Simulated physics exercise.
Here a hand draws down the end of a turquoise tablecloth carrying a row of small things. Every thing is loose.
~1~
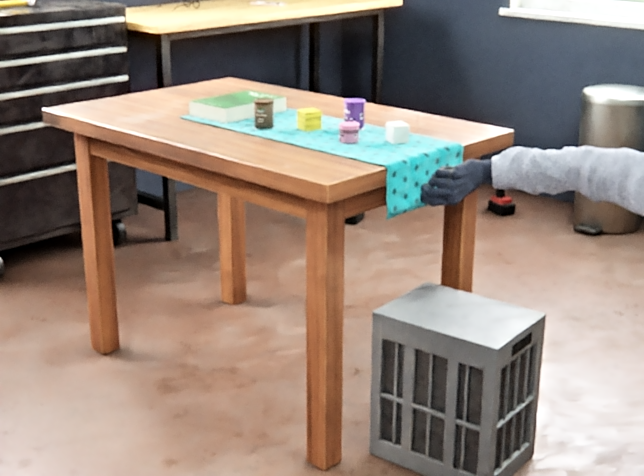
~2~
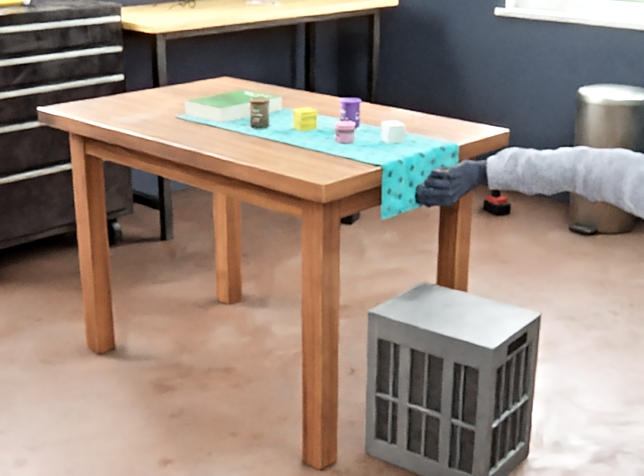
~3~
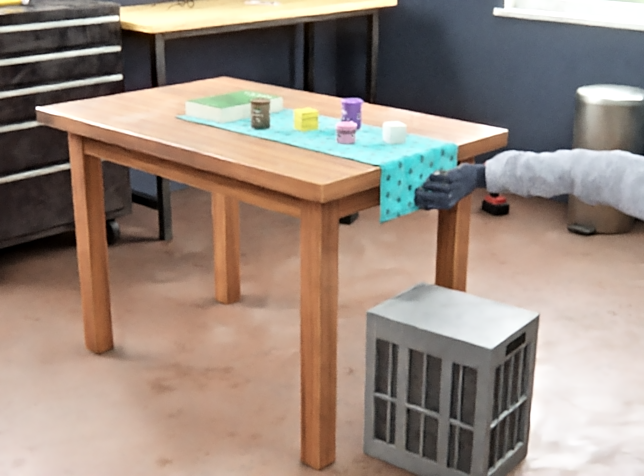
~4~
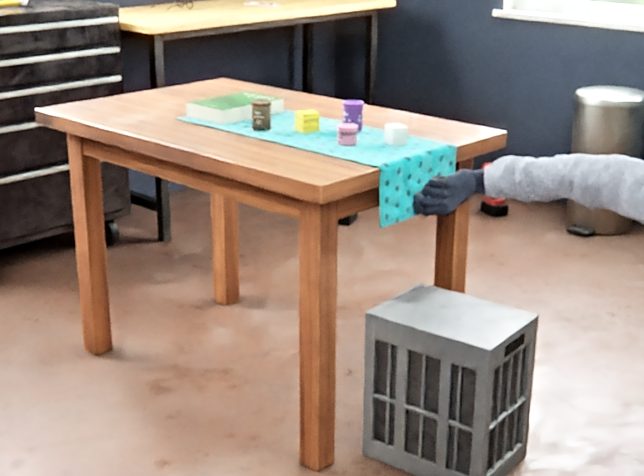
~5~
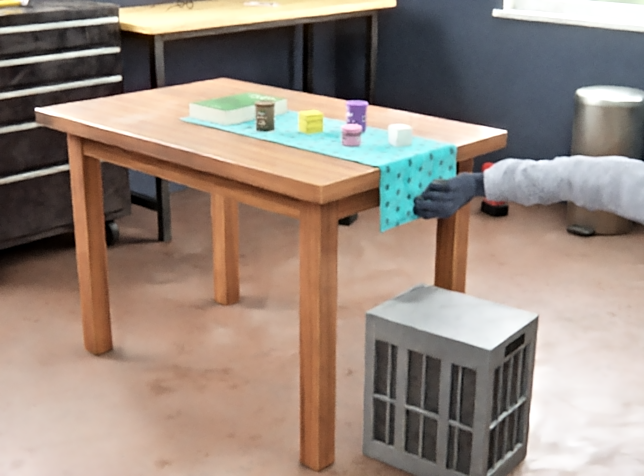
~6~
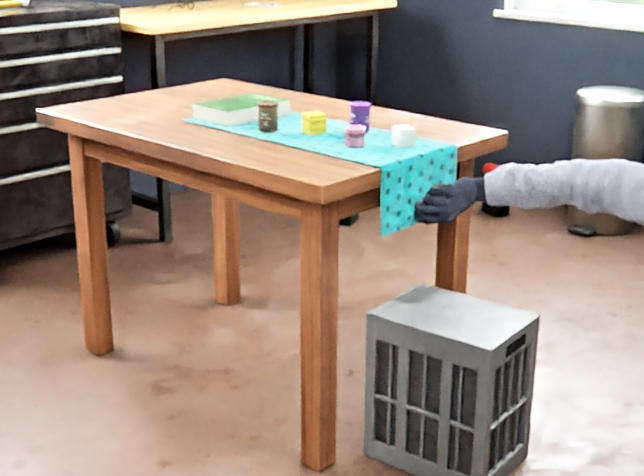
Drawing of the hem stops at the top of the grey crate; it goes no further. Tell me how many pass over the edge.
Two pass over it.
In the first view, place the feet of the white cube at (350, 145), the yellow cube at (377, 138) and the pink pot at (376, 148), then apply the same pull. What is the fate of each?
In the end the white cube is no longer up there, the yellow cube is no longer up there and the pink pot is no longer up there.
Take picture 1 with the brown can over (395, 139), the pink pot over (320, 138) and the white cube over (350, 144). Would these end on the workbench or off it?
Here's what happens: The brown can leaves its perch, the pink pot remains aboard, the white cube leaves its perch.
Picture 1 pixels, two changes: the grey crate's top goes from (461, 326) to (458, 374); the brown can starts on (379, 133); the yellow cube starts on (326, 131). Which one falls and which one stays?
The brown can? Lost. The yellow cube? Lost.
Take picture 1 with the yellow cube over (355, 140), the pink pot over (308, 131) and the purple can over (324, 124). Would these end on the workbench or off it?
Yellow cube: Gone off. Pink pot: Still up. Purple can: Still up.
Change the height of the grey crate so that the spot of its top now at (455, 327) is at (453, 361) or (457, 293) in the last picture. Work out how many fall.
The tally is 3 and 1.
A little later, hem near (418, 278); white cube gone.
Next, hem on the crate; white cube and pink pot gone.
When it is over, hem on the crate; white cube and pink pot gone. It carries off two.
